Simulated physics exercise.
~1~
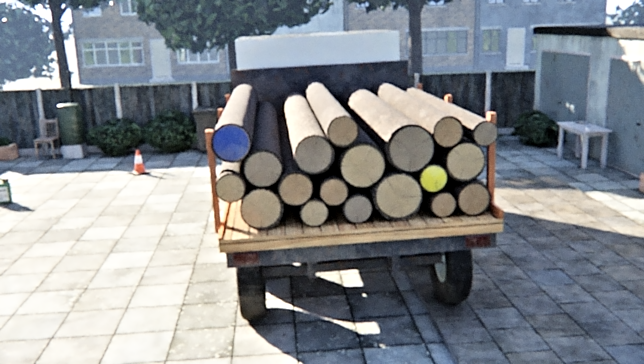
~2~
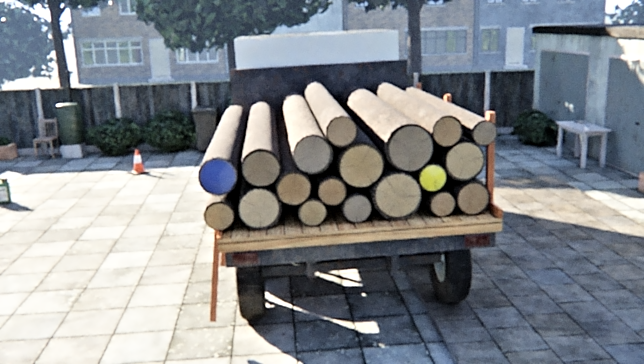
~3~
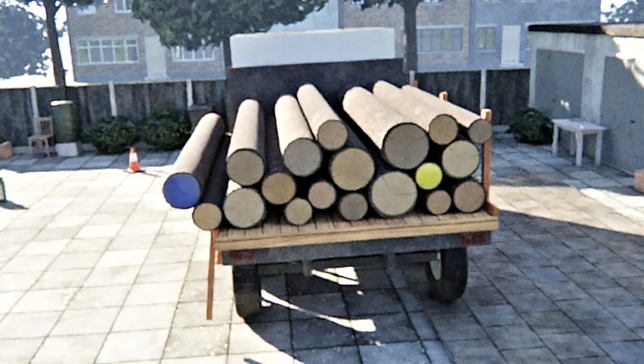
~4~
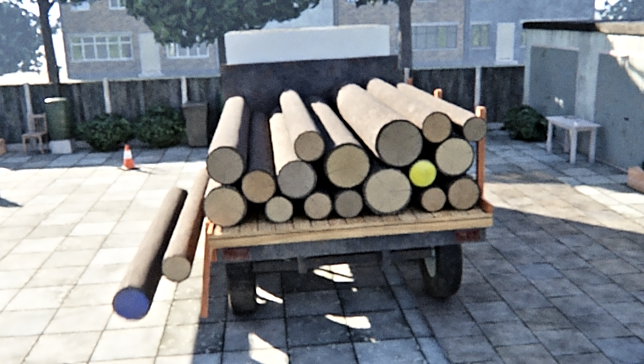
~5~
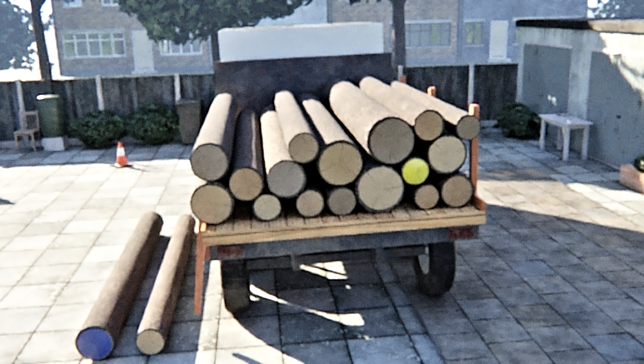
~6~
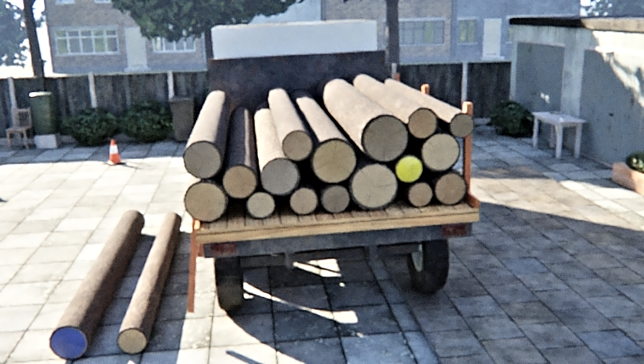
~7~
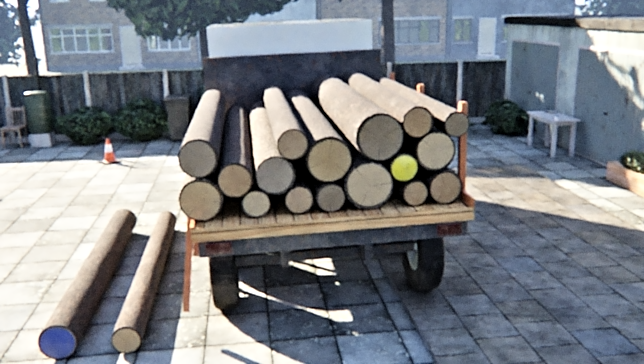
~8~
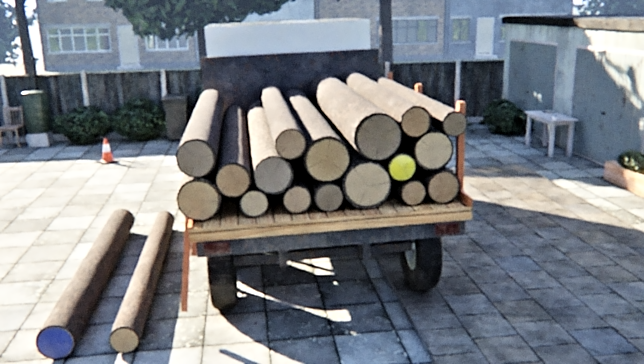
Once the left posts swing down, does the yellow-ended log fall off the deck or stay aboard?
The yellow-ended log stays aboard in the stack, while the blue-ended one falls off the left side.
